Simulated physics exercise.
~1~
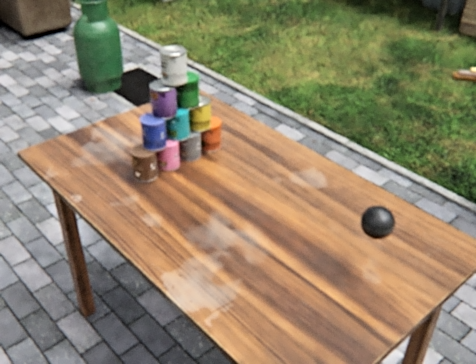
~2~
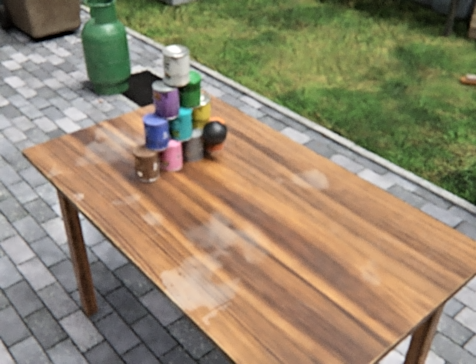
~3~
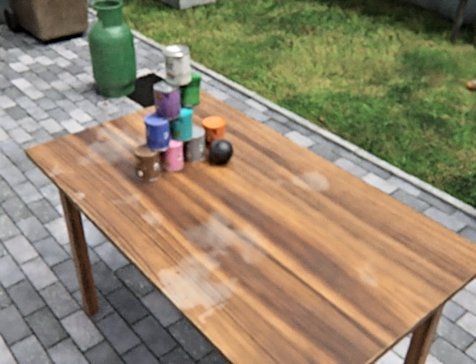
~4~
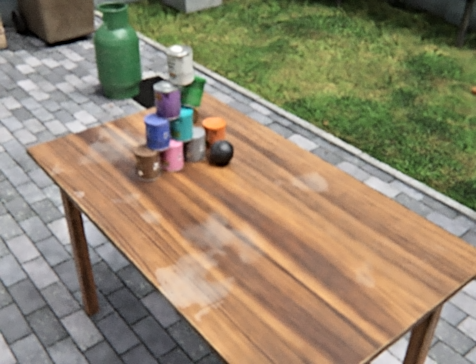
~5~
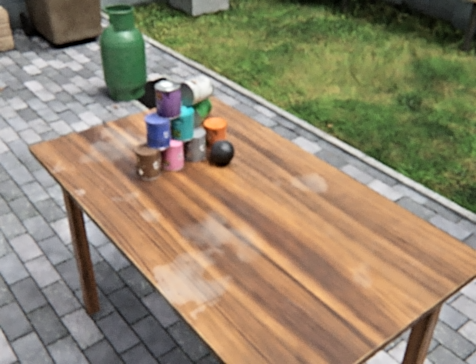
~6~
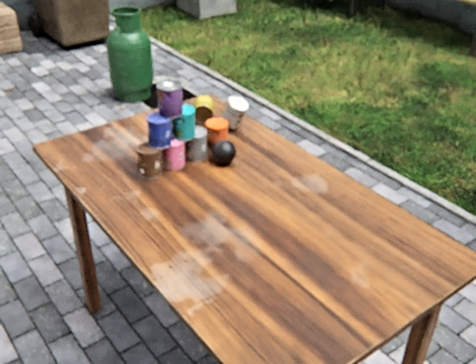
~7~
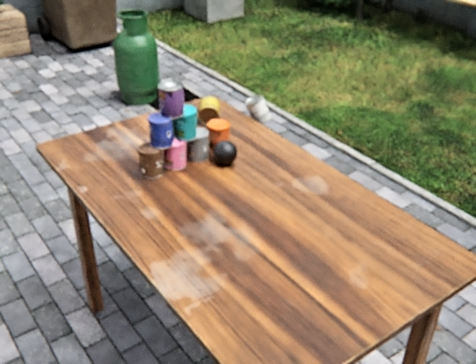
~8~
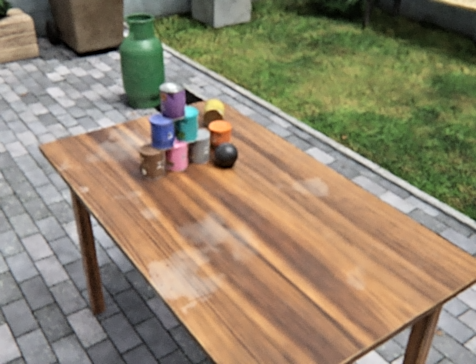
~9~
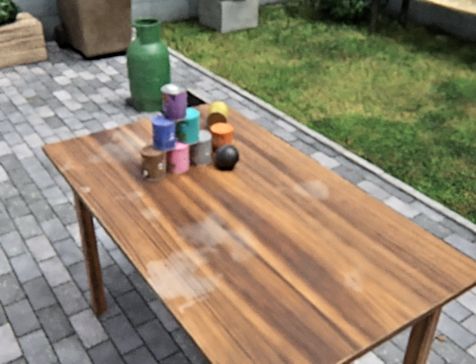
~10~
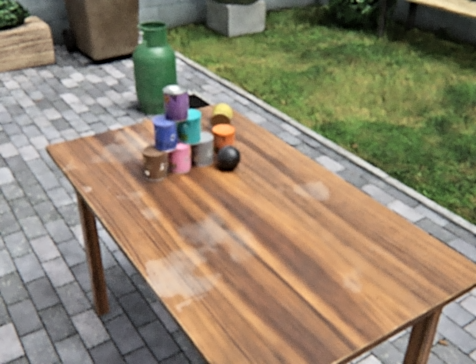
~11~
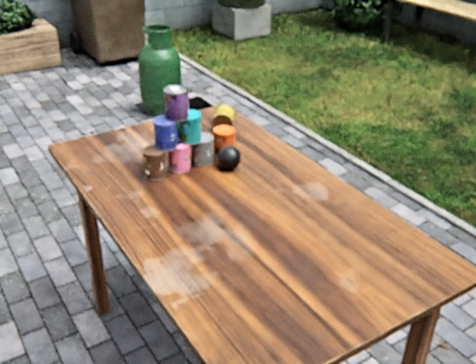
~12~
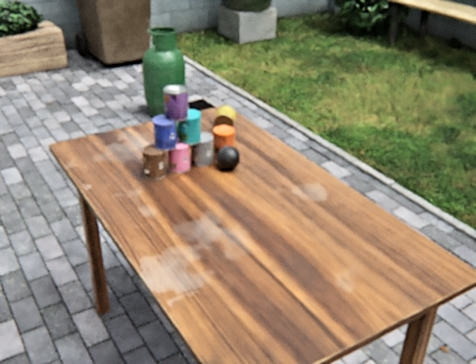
A wooden table stands on grey paving beside a lawn, seen from above at an angle as the view drifts slightly sideways, with a green gas bottle behind it. Colourful tins are stacked in a pyramid toward the far left, topped by a white one. A black ball flies in from the right, strikes the stack's right side and settles beside the orange and grey tins. The green and yellow tins tip, and the white tin tumbles down to the right, then drops off the far edge. The yellow tin lies on its side behind the blue, purple, turquoise and other tins still standing.
